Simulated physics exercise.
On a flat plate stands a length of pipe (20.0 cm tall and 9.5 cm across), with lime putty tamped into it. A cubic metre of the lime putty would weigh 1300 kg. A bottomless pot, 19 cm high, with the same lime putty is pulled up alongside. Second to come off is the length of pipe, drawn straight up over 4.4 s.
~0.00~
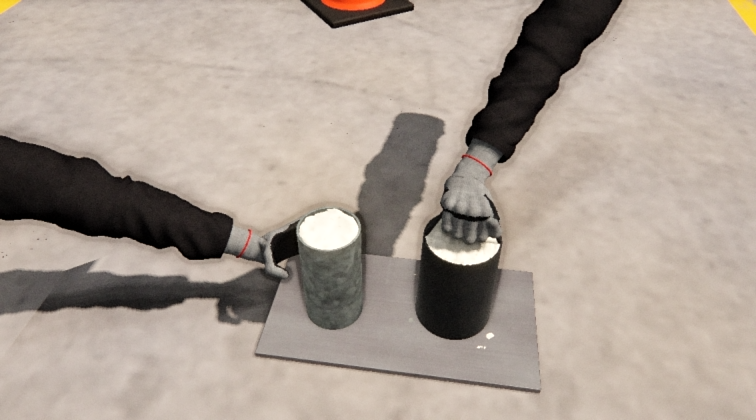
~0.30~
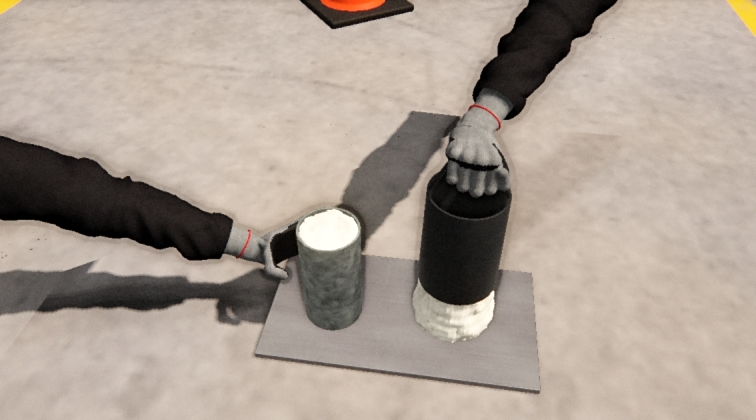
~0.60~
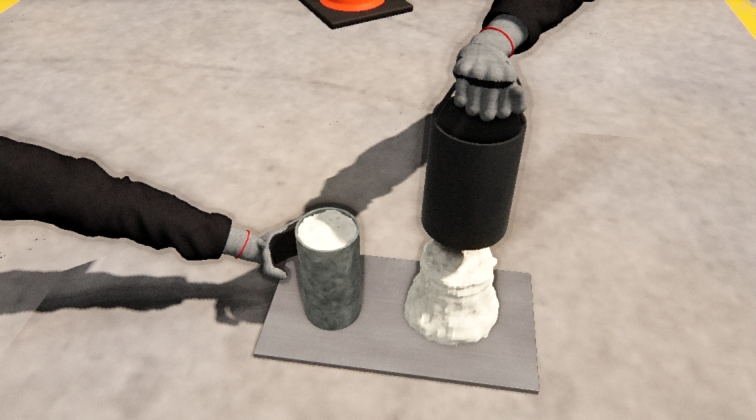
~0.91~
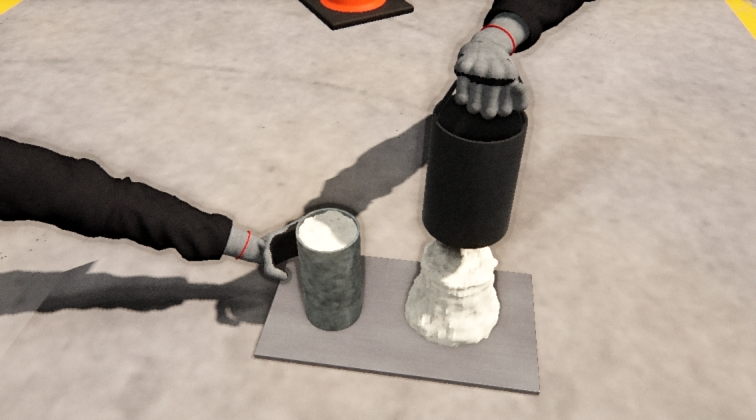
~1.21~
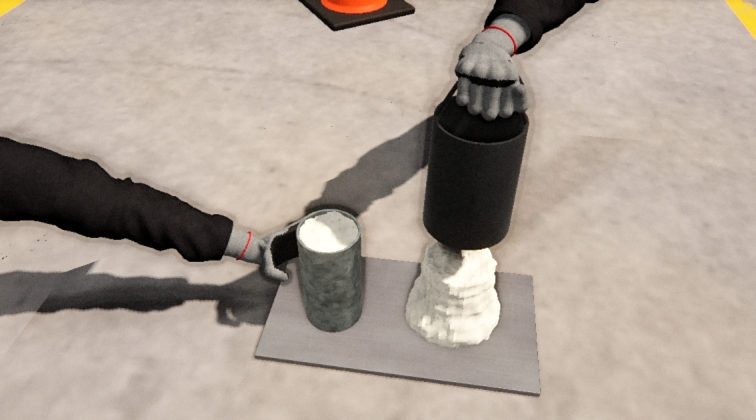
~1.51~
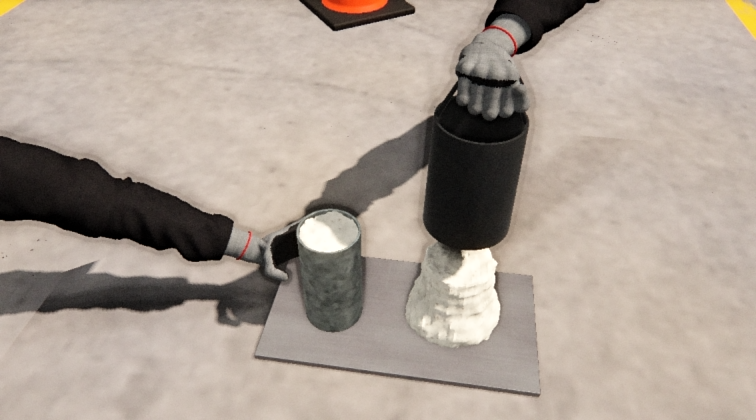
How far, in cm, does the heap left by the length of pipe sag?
About 5 cm.
After 2.6 s, the length of pipe is up 4.6 cm; the lime putty has come down 0.3 cm to 20 cm and is 10.0 cm wide.
After 3.7 s, the length of pipe is up 12 cm; the lime putty has come down 3.0 cm to 17 cm and is 12 cm wide.
After 4.8 s, the length of pipe is up 20 cm; the lime putty has come down 4.3 cm to 16 cm and is 13 cm wide.
After 6.1 s, the length of pipe is clear; the lime putty has come down 4.6 cm to 15 cm and is 14 cm wide.
After 6.5 s, at rest, the length of pipe is clear; the lime putty has come down 4.6 cm to 15 cm and is 14 cm wide.
